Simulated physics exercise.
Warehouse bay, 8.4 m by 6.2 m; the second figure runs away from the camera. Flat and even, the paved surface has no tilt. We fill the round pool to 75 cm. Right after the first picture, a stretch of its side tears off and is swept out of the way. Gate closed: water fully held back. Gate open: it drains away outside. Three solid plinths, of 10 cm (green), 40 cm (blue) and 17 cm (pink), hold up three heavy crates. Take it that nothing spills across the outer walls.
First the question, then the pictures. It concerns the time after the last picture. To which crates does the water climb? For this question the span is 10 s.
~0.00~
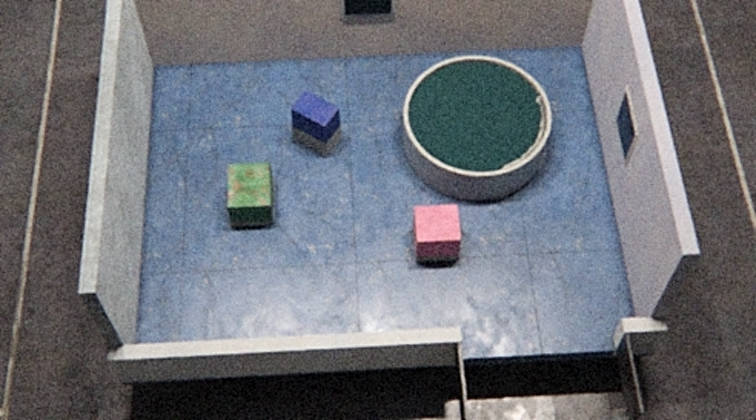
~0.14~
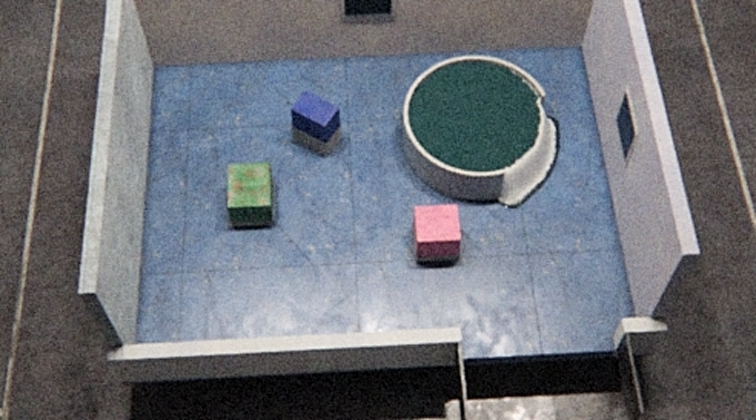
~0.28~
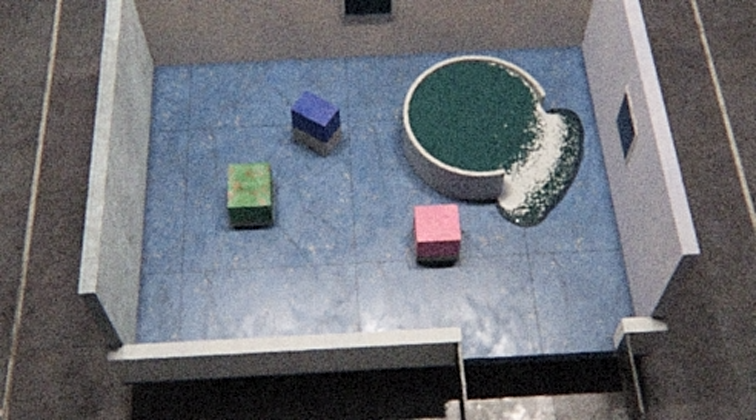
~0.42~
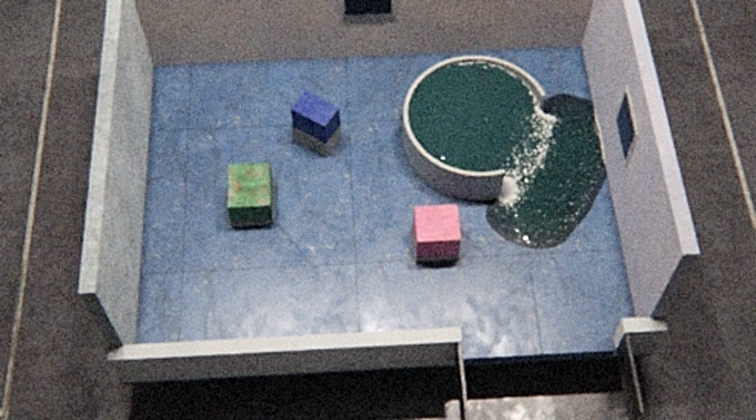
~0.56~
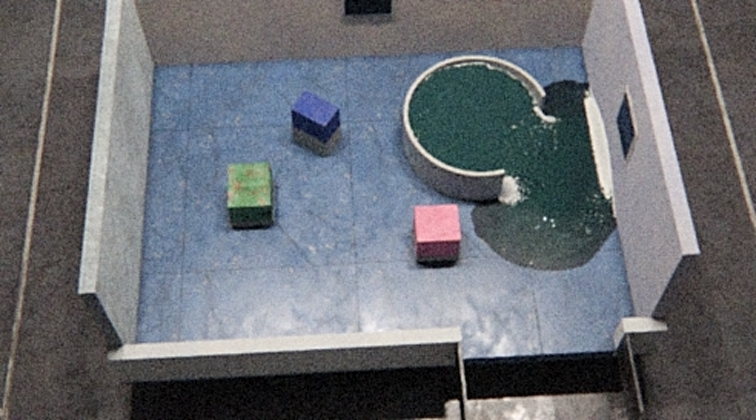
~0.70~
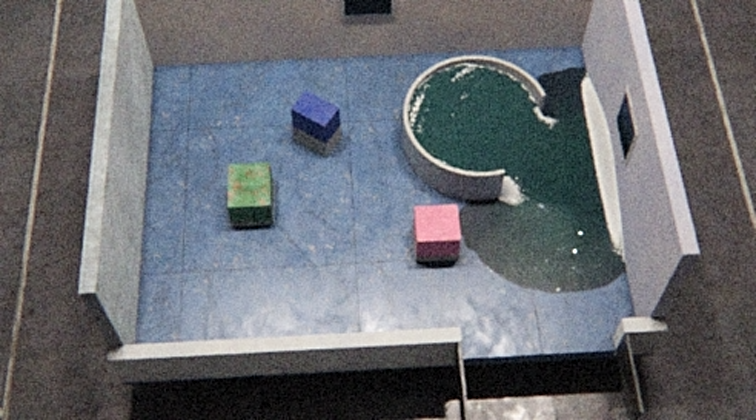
Green crate no; blue crate no; pink crate no.
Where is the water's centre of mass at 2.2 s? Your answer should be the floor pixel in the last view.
The water is centred near (531, 174).
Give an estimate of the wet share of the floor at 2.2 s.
20 %.
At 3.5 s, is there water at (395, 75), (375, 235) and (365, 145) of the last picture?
Going through the three points: Awash, then not yet touched, then not yet touched.
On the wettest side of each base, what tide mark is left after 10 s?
Green 5, blue 7, pink 2, all in cm.
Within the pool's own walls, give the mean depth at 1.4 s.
44 cm.
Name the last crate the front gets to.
Green.
After 1.4 s water covers 20 % of the floor and is deepest (55 cm) near (634, 335); green plinth not reached, blue plinth not reached, pink plinth reached.
After 2.2 s water covers 20 % of the floor and is deepest (54 cm) near (632, 325); green plinth not reached, blue plinth not reached, pink plinth reached.
After 3.5 s water covers 35 % of the floor and is deepest (29 cm) near (634, 335); green plinth not reached, blue plinth not reached, pink plinth reached.
After 6.0 s water covers 60 % of the floor and is deepest (15 cm) near (580, 63); green plinth not reached, blue plinth reached, pink plinth reached.
After 10.0 s water covers 90 % of the floor and is deepest (8 cm) near (499, 82); highest at the green plinth 5 cm, highest at the blue plinth 7 cm, highest at the pink plinth 2 cm.
